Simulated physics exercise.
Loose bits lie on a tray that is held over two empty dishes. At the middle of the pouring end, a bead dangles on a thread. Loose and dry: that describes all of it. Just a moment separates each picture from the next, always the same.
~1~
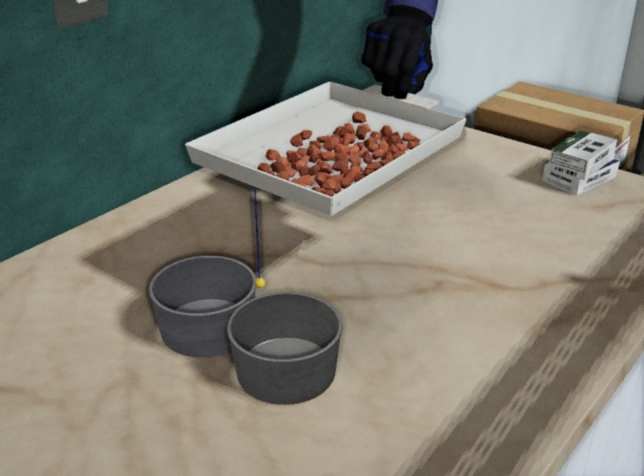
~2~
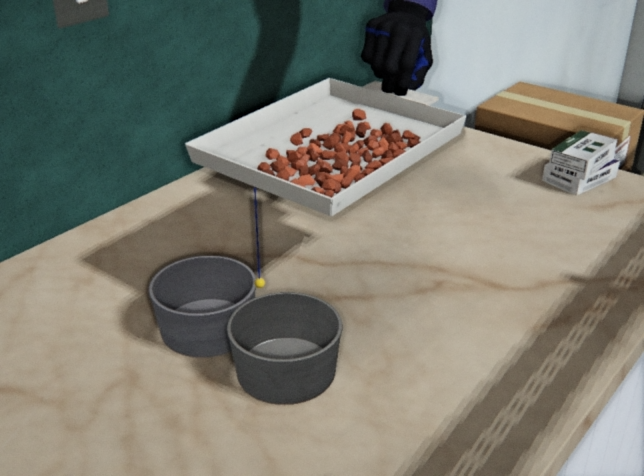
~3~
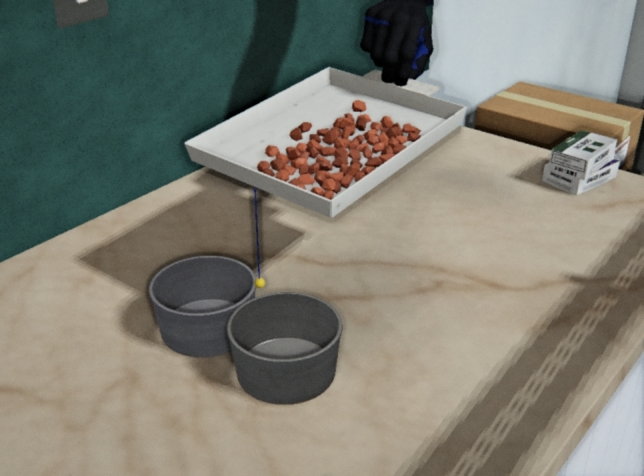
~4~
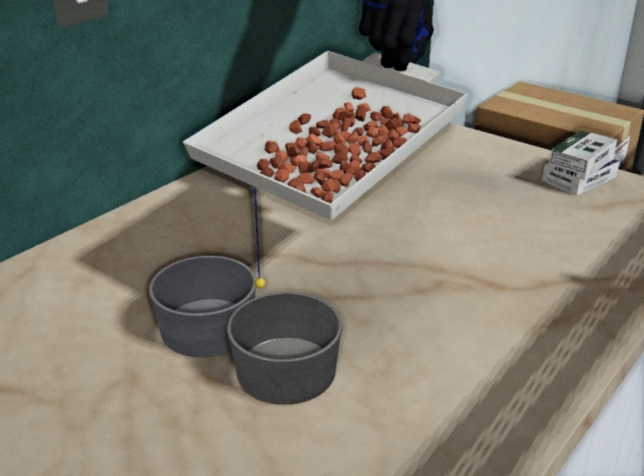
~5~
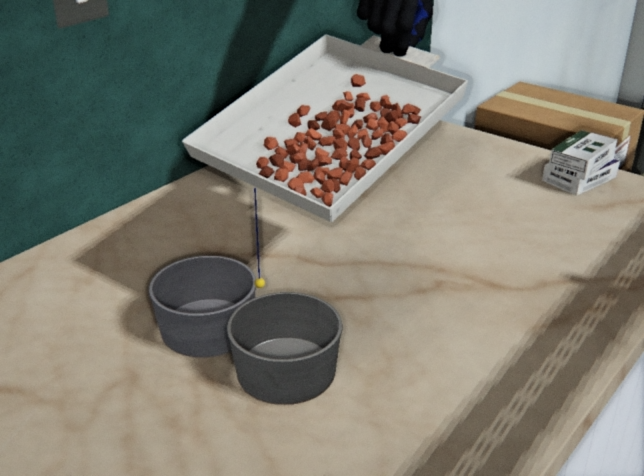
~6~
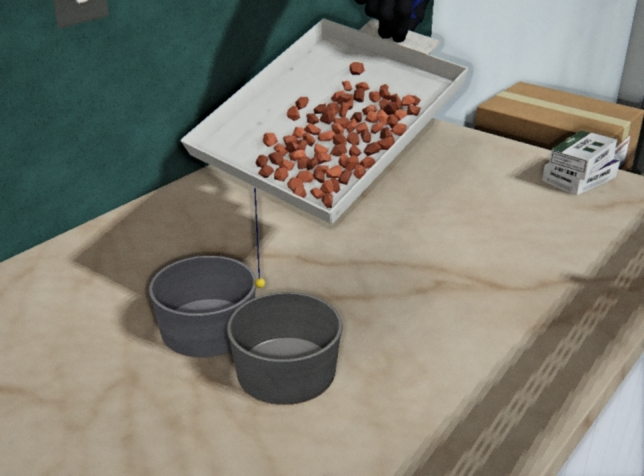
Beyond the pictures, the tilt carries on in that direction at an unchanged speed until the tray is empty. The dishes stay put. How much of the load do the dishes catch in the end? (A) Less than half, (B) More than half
B.
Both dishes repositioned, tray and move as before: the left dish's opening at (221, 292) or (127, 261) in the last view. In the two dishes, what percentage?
It would be roughly 80 per cent, followed by roughly 10 per cent.
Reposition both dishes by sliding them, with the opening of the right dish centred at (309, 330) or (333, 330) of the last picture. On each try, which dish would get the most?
Well, the right-side one at the first spot and the right-side one at the second.
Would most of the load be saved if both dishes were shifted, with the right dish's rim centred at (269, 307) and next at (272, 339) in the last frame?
Place 1: Lower than half; place 2: Higher than half.
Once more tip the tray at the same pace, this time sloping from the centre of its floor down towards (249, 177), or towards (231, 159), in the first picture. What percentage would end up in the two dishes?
Well, 70 percent for one and then 80 percent for the other.
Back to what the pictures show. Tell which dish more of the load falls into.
That is the right one.
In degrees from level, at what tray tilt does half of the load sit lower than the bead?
It is at around 105 degrees by then.
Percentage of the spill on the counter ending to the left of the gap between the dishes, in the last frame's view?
It works out to some 50 per cent.
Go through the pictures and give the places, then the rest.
In the first picture, corners of the pouring end near (191, 144) and (331, 195), level; middle of the load near (342, 159), bits of crushed brick; left dish near (167, 326); right dish near (248, 372); bead on its thread near (260, 283).
In the second picture, corners of the pouring end near (191, 143) and (331, 196), level; middle of the load near (342, 158).
In the third picture, corners of the pouring end near (190, 142) and (331, 198), tipped barely, lowest at the right corner; middle of the load near (342, 155).
In the fourth picture, corners of the pouring end near (189, 141) and (330, 202), tipped a little, lowest at the right corner; middle of the load near (342, 149).
In the fifth picture, corners of the pouring end near (187, 140) and (330, 205), tipped a little, lowest at the right corner; middle of the load near (341, 145).
In the sixth picture, corners of the pouring end near (186, 139) and (329, 208), tipped clearly, lowest at the right corner; middle of the load near (340, 140); left dish near (167, 326); right dish near (248, 372).
Shortly afterwards, tray tipped steeply; all but a few on the tray; only a few in the air.
Next, tray tipped past a quarter turn; near a quarter on the tray; near half in the right dish; a little outside both; near a quarter in the air.
Some moments later, tray tipped past a quarter turn; the bulk in the right dish; near a quarter outside both.
In the end, tray tipped past a quarter turn; the bulk in the right dish; none at all in the left dish; near a quarter outside both.
